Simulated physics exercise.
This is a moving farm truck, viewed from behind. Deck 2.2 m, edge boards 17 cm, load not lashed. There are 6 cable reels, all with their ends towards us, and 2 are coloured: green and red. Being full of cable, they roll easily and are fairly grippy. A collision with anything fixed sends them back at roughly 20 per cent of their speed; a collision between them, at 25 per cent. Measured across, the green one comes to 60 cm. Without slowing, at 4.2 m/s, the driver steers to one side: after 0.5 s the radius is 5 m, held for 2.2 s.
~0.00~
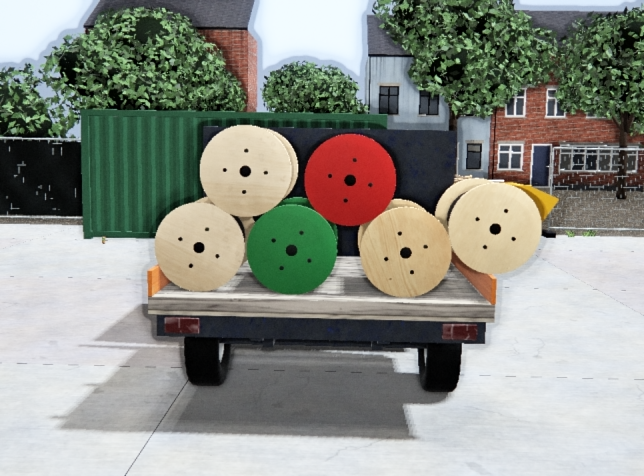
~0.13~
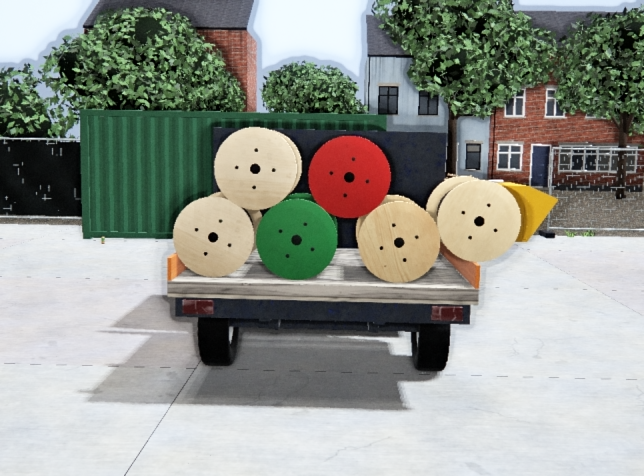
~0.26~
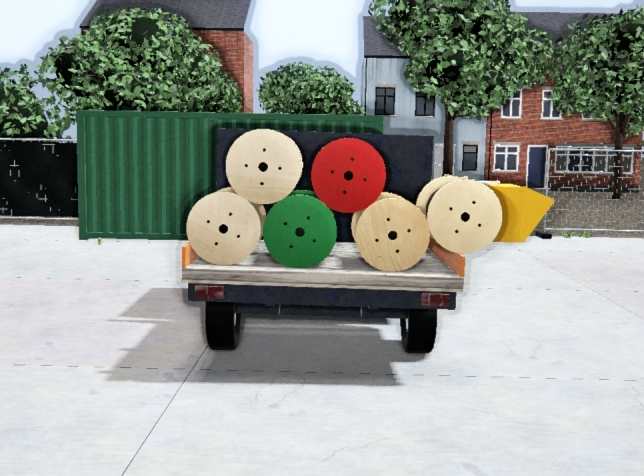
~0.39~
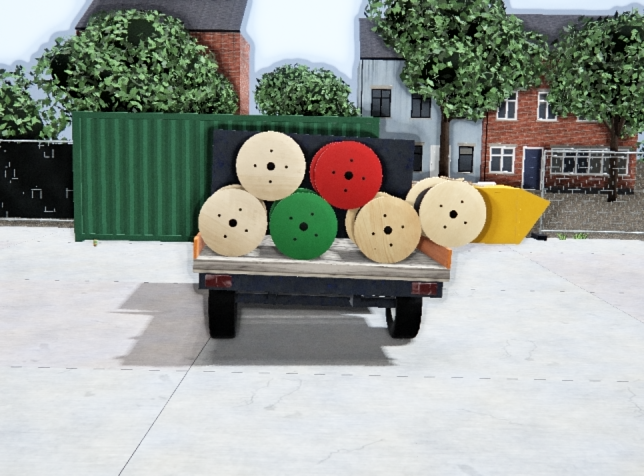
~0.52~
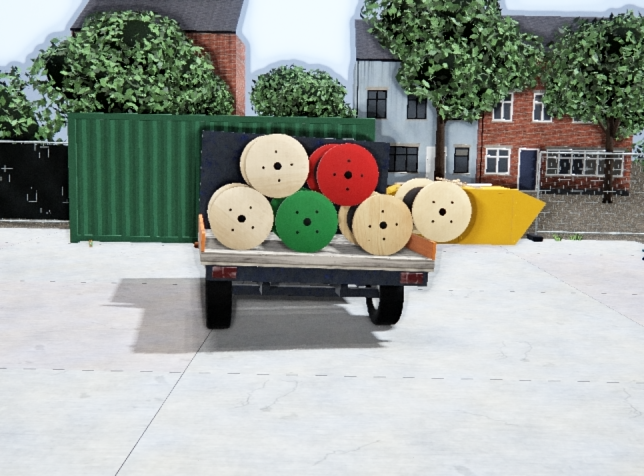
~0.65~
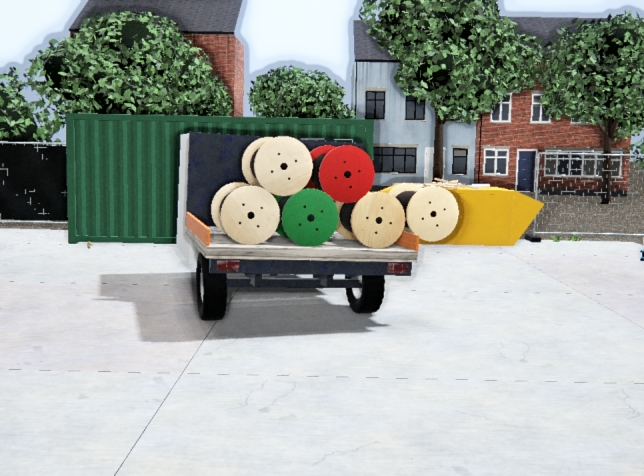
A flatbed truck carrying six cable reels is seen from behind in a pale paved yard, with a green container, trees and houses beyond. Four reels line the bottom, green second from left, with a pale one and a red one on top, and a yellow skip stands behind at right. The truck draws away and turns left, leaning slightly right as the reels shift slightly rightward, while the view drifts slightly right.
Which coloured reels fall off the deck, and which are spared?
Green: It stays put. Red: It comes off.
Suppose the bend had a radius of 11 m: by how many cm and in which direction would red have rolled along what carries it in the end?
Roughly 35 cm right.
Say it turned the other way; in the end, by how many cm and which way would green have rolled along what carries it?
Leftwards by roughly 0 cm.
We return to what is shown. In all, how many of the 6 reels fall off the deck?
Tally: 2.
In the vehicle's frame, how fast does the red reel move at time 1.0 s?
Close to 0.9 m/s at that moment.
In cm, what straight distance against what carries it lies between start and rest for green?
Green: 35.
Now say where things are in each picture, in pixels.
The first picture shows green (292, 250), red (350, 180); 4 of the 6 make up the bottom layer.
The second picture shows green (297, 240), red (349, 177); the deck is level.
The third picture shows green (300, 232), red (349, 176); the deck slopes 1° down to the right.
The fourth picture shows green (304, 226), red (349, 175); the deck slopes 2° down to the right.
The fifth picture shows green (307, 222), red (348, 175); the deck slopes 2° down to the right.
The sixth picture shows green (311, 218), red (348, 174); the deck slopes 2° down to the right.
Then, 1.0 s in, green is on the deck, 85 cm from the right edge; red is up on others, 55 cm from the right edge, rolling right; 1 gone from the deck.
Then, 1.3 s in, red is up on others, 30 cm from the right edge, rolling right; still the same for green; 1 gone from the deck.
Then, 1.7 s in, red is over the right board and falling; still the same for green; 2 gone from the deck.
In the end (4.4 s), green is on the deck, 95 cm from the right edge; red is over the right board and gone; 2 gone from the deck.
